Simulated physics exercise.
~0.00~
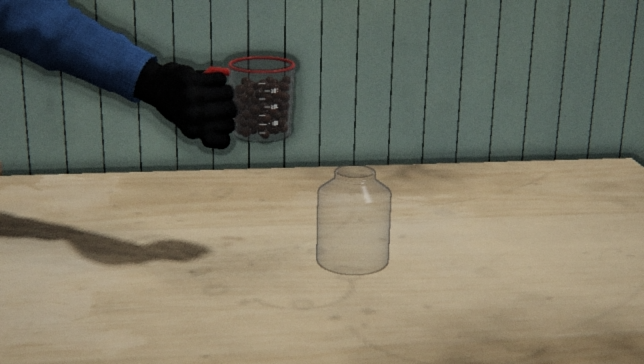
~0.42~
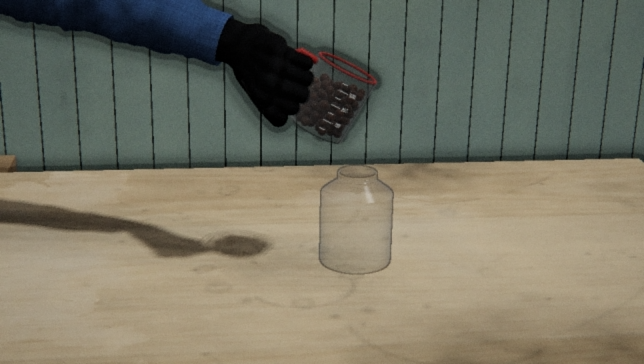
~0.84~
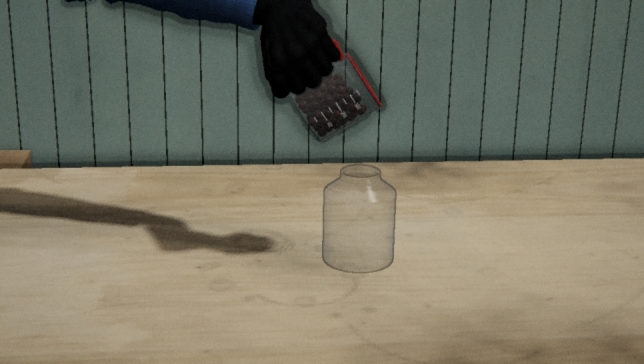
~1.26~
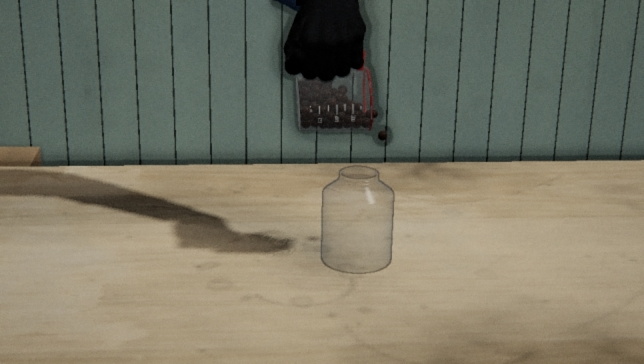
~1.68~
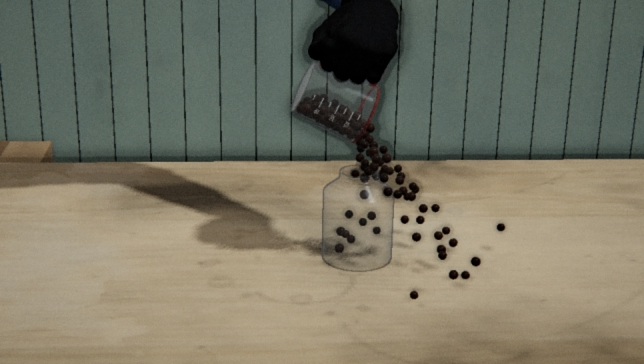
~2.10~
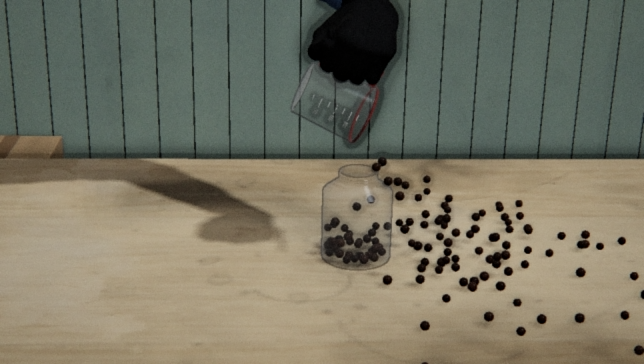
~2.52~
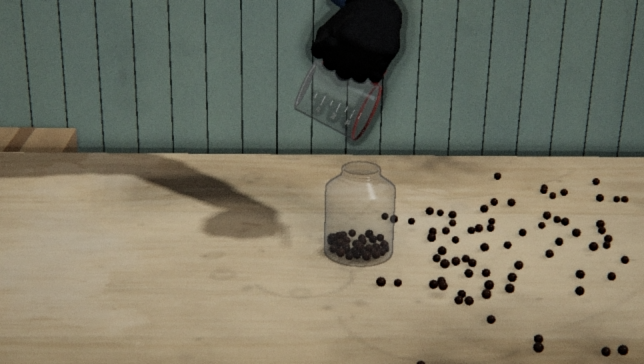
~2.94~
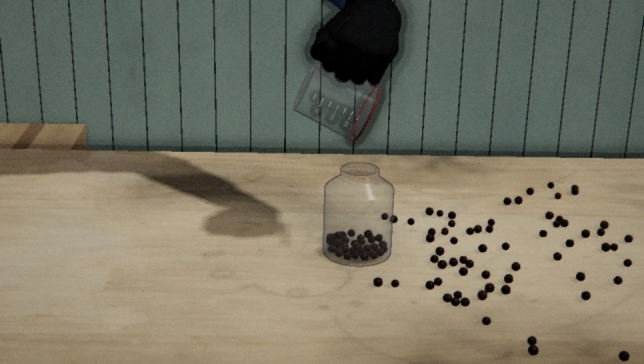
Dark balls pour from a tilted clear cup, mostly scattering right of the partly filled jar.
